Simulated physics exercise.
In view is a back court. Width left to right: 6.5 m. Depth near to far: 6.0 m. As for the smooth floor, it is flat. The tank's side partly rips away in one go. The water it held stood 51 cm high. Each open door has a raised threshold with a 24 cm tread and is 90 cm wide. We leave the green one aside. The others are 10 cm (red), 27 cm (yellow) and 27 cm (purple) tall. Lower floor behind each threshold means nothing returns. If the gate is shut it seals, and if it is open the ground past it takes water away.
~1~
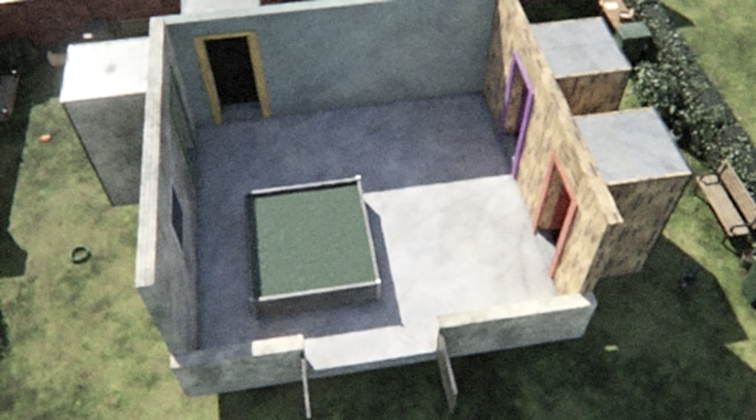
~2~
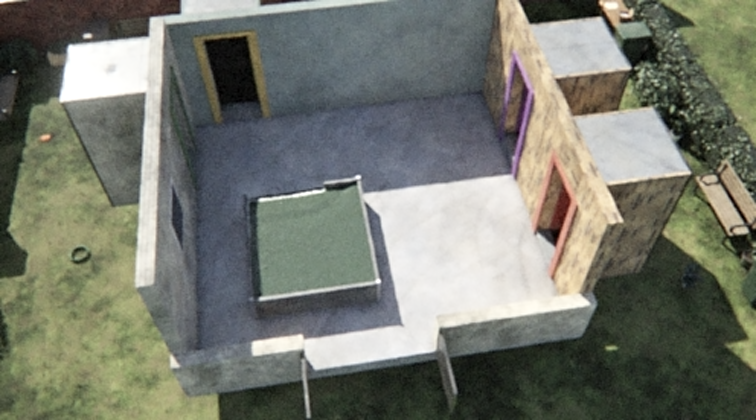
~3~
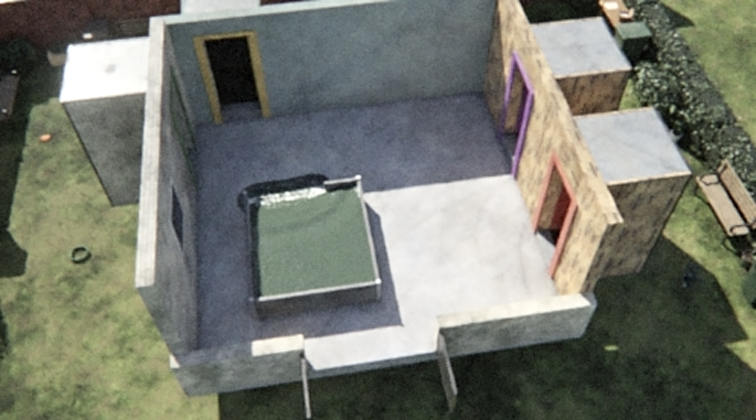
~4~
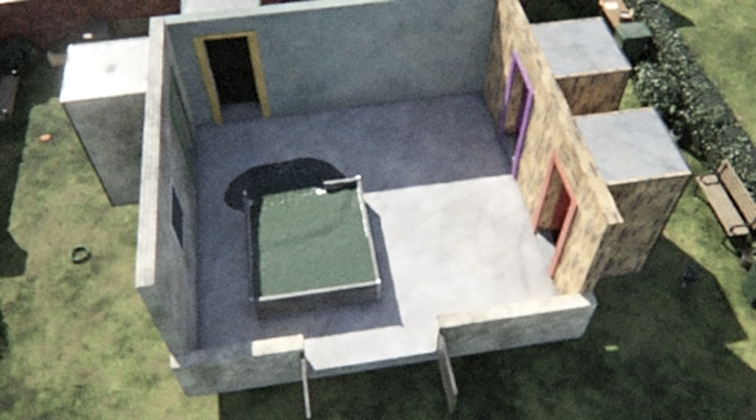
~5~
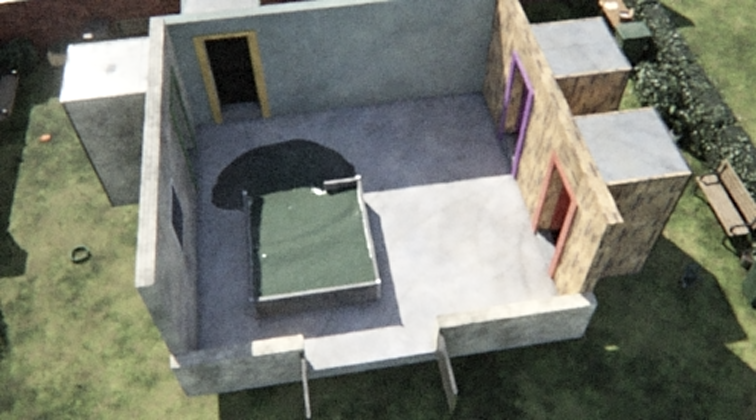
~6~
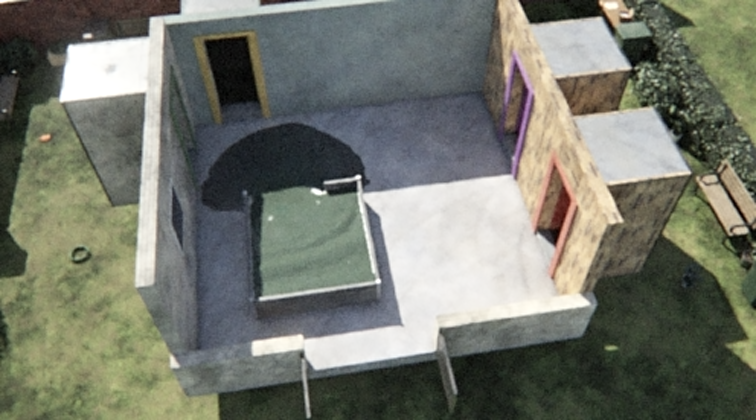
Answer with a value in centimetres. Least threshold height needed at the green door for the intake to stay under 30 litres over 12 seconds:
17 cm or so.
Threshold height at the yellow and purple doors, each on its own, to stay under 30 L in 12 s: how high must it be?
Roughly 24 cm at yellow and 7.5 cm at purple.
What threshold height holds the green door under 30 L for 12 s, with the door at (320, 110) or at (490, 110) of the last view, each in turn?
Around 18 and 12.5 cm respectively.
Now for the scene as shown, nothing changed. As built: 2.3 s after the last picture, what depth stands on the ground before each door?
Green door 24 cm, red door 0 cm, yellow door 29 cm, purple door 0 cm.
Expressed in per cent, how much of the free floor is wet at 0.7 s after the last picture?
Roughly 25 percent of the floor is wet.
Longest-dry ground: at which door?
Coming last is the red one.
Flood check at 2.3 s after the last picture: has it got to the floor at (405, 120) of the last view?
At that moment it's submerged.
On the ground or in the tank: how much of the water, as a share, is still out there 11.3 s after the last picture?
Around 94 per cent of the water.
Then, 0.7 s after the last picture water covers 25 % of the floor, deepest (29 cm) near (254, 119); 7 cm at the green door, 0 litres in over its 19 cm threshold.
Then, 2.3 s after the last picture water covers 35 % of the floor, deepest (31 cm) near (279, 122); 24 cm at the green door, 6 litres in over its 19 cm threshold.
Then, 11.3 s after the last picture water covers 95 % of the floor, deepest (12 cm) near (568, 318); 6 cm at the green door, 19 litres in over its 19 cm threshold.
At the green door as built, the water peaked near 25 cm, 2.1 s after the last picture.
Run again over the same 12 s with other heights there, 49 litres in over 15 cm, 14 litres over 20 cm. The limit of 30 litres is kept from about 17 cm up.
